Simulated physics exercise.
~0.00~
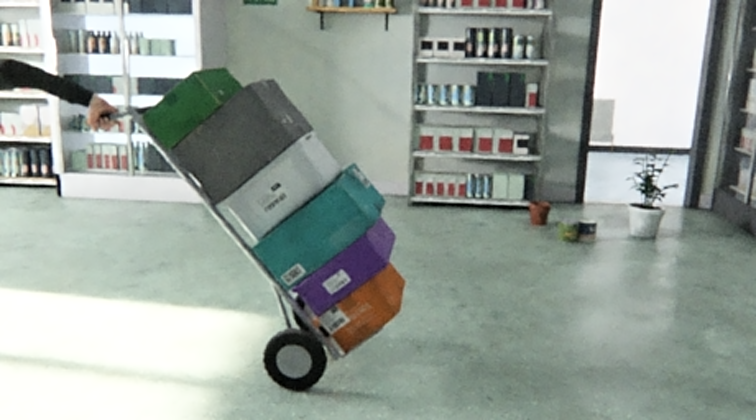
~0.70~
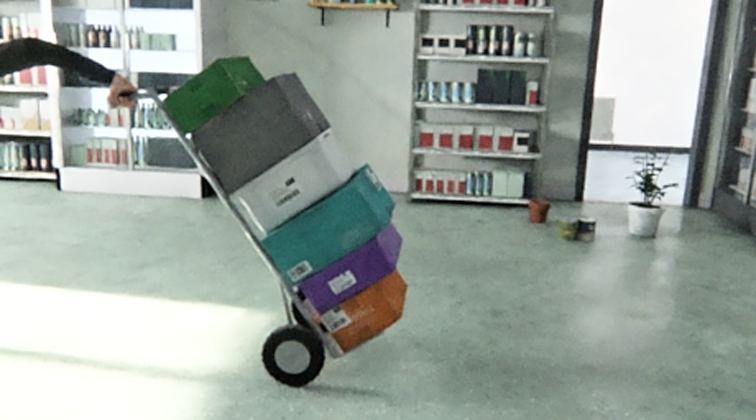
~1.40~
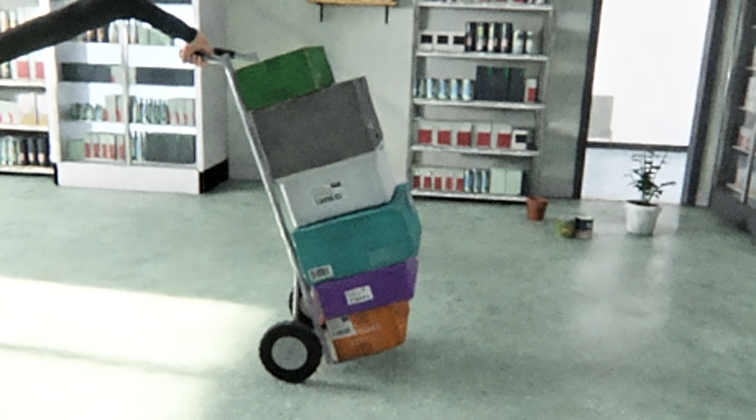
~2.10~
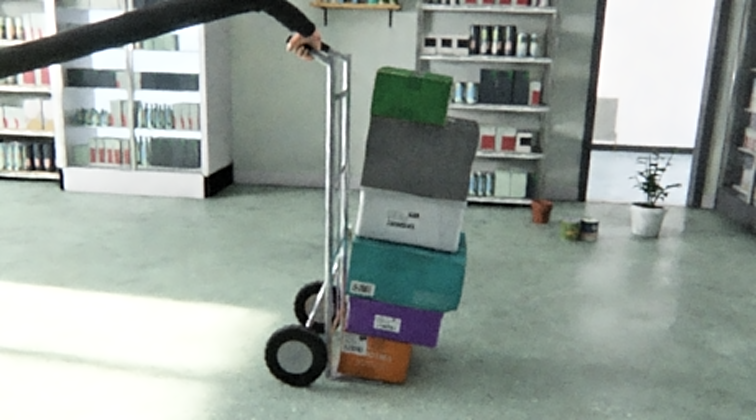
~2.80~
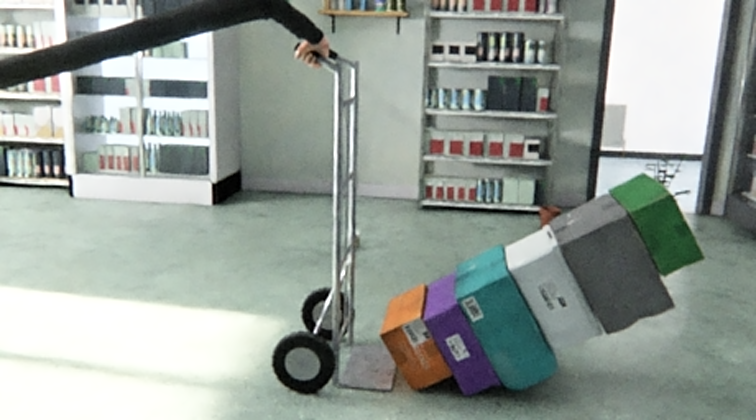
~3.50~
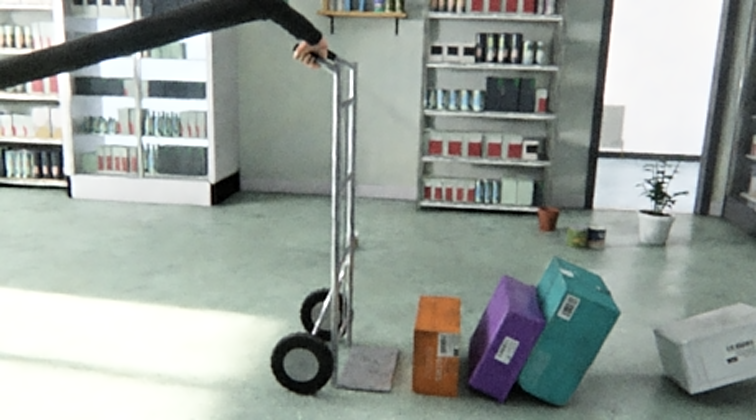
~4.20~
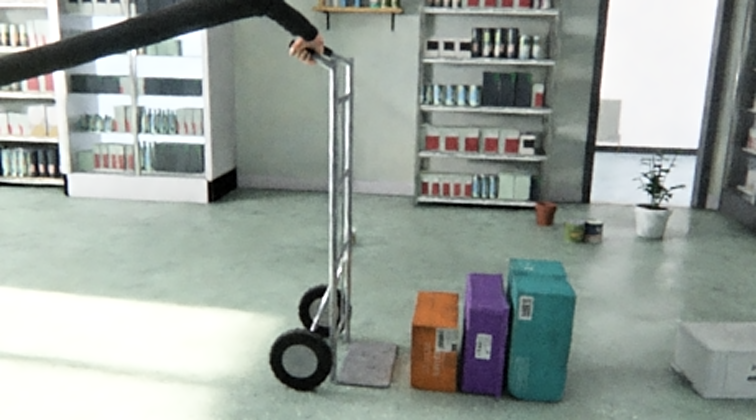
Six stacked colored boxes topple forward off a hand truck as an arm swings it upright.
